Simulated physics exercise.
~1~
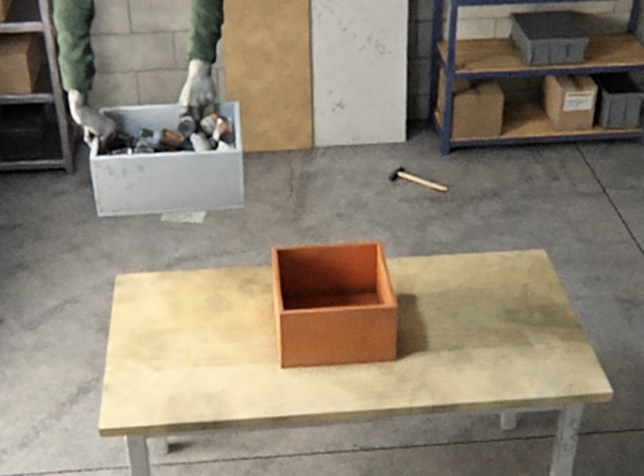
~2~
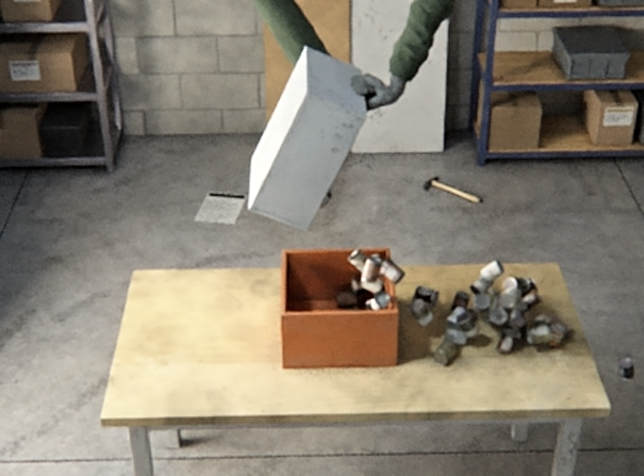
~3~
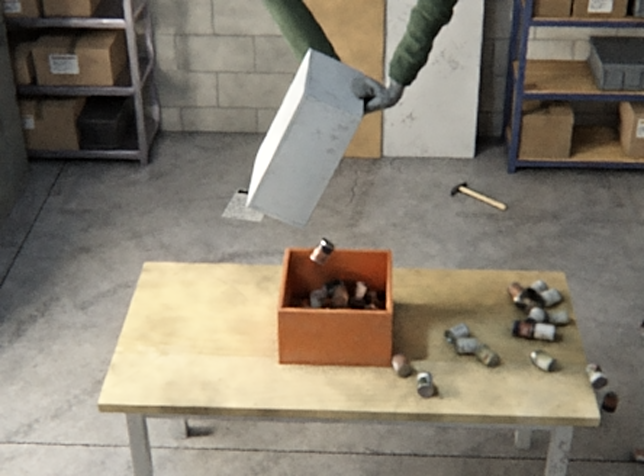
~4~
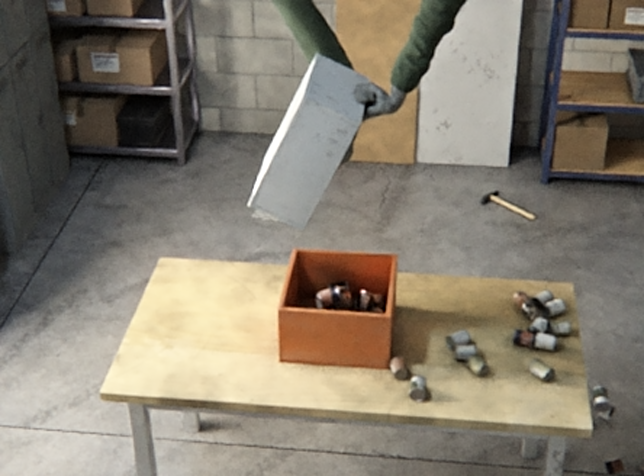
In a workshop, gloved hands lift a white tote of small tins and tip it steeply over an orange carton on a wooden table. Tins tumble out, some landing inside the carton while many scatter across the table to its right, a few dropping off the edge.
